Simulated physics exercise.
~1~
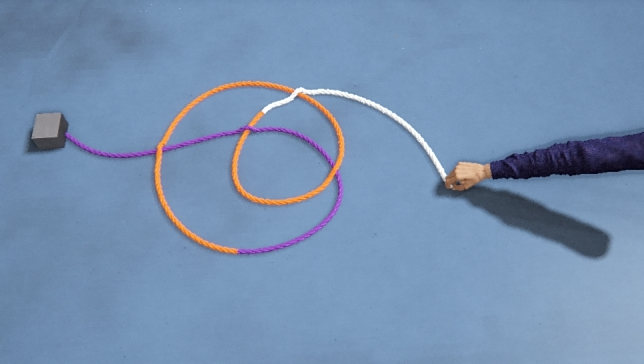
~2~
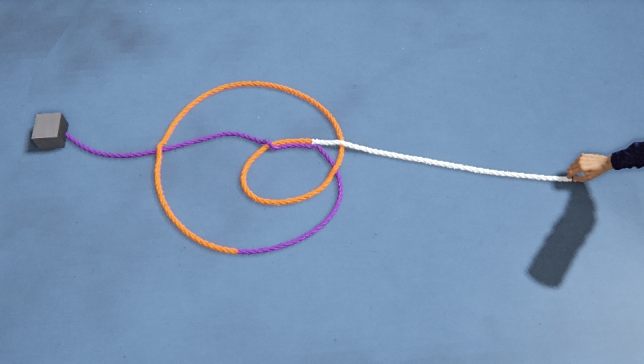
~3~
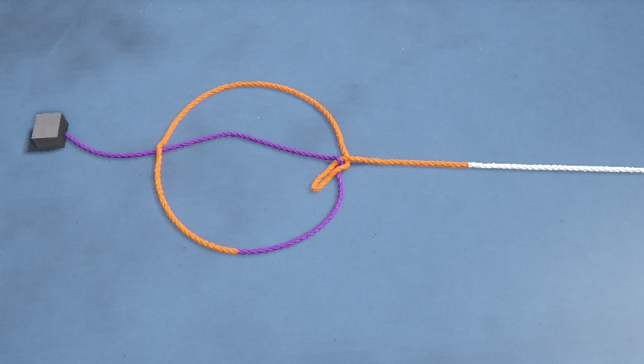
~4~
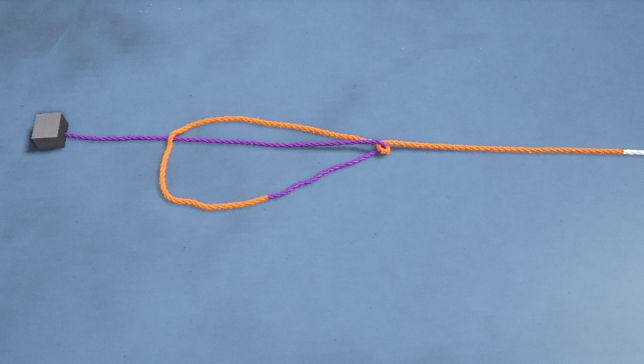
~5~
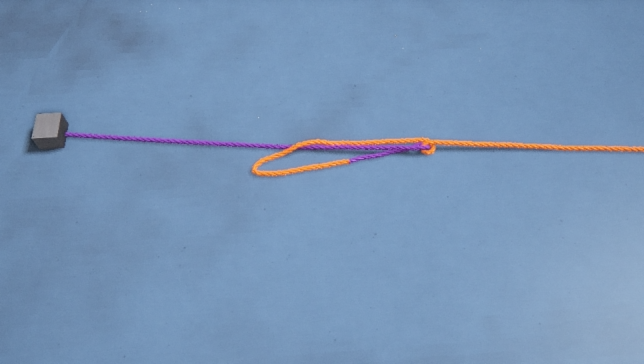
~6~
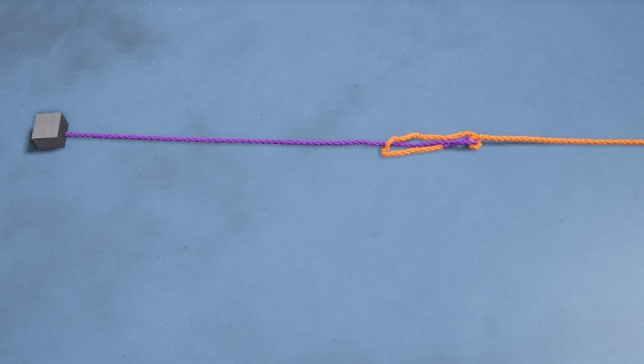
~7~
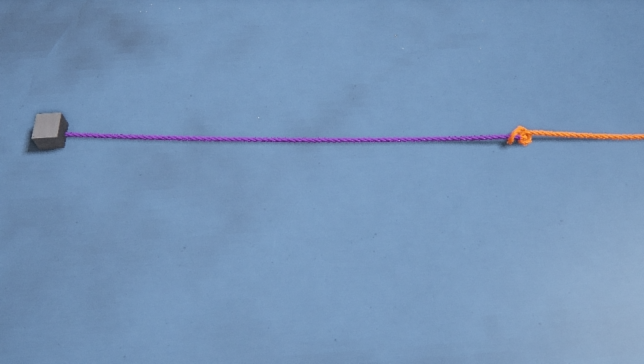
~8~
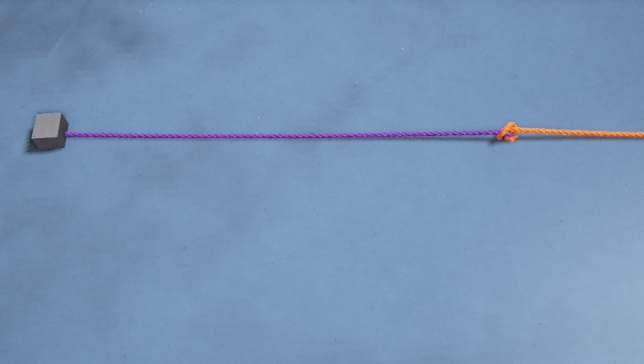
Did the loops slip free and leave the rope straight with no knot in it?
No, the loops did not slip free. They closed down into a small, tight knot where the purple part met the orange part.
A looped rope of orange, purple and white lay on a blue floor, tied to a gray block at left, as a hand pulled the white end right; the loops shrank and cinched into a small, tight knot on the taut line.
